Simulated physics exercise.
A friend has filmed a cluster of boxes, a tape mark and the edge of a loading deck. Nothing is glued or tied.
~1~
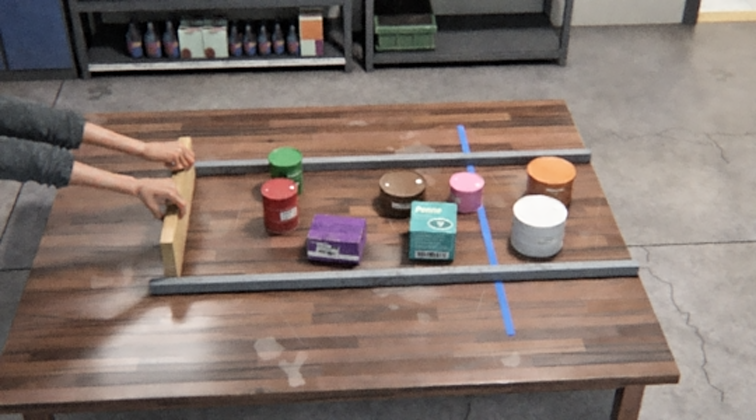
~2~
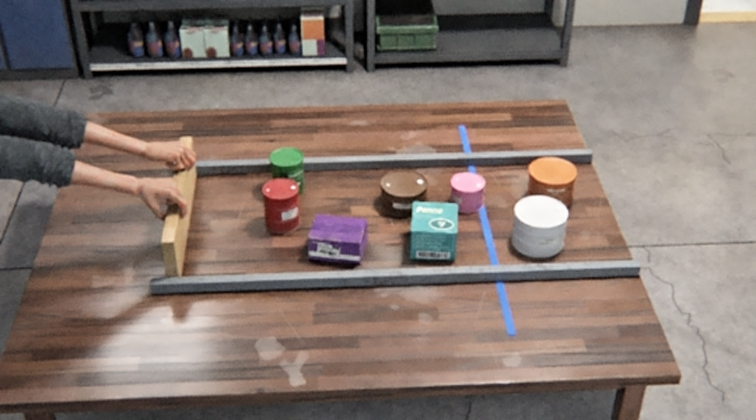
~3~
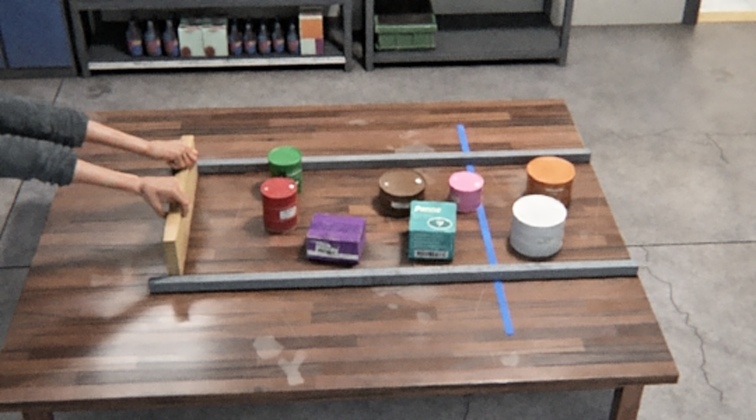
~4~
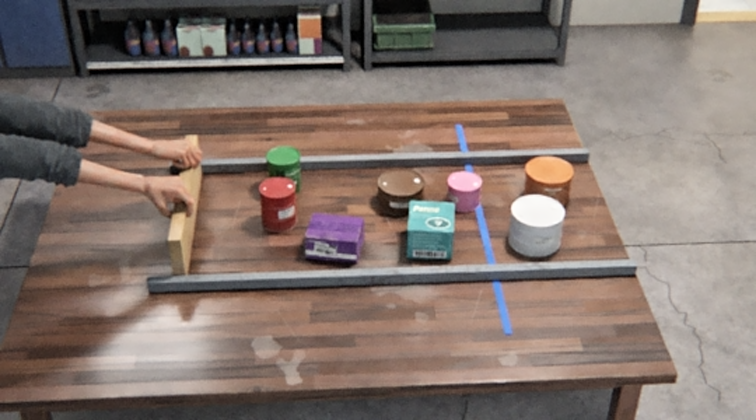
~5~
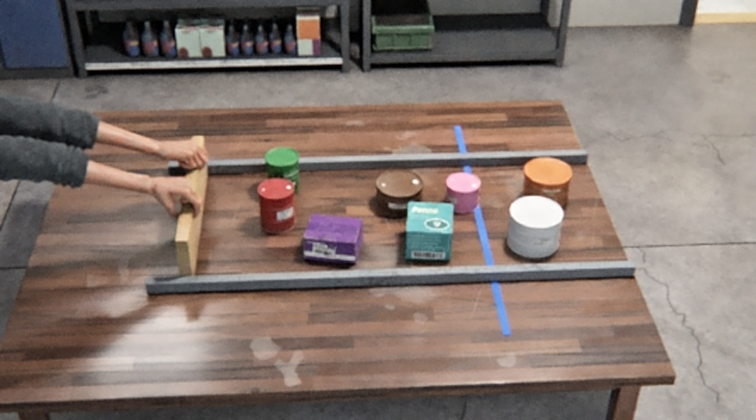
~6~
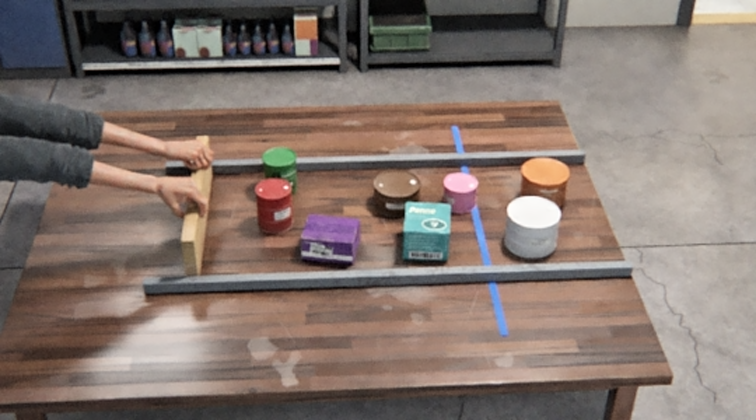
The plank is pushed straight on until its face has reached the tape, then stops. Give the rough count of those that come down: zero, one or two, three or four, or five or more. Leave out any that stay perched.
In the end the number that fall off is zero.
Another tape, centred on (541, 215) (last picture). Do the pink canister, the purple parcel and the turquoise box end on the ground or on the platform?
The pink canister does not fall, the purple parcel survives, the turquoise box comes down.
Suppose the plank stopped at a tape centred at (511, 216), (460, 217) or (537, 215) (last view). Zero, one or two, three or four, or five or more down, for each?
One after another: Either one or two; none at all; just one or two.
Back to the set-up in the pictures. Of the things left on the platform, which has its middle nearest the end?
The white canister ends nearest.
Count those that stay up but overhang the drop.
The number is 1.
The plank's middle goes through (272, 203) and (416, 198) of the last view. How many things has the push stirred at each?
First 2, then 7.
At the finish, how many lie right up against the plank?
The number is 3.
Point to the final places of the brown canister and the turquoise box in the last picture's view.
First (503, 185), then (556, 226).
Early on, none off yet; orange pail at rest near (544, 185); white canister at rest near (532, 227); pink canister at rest near (460, 193).
A while later, none off yet; orange pail at rest near (544, 185); white canister at rest near (532, 227); pink canister travelled a little near (468, 193).
Finally, the number that fall off is zero.
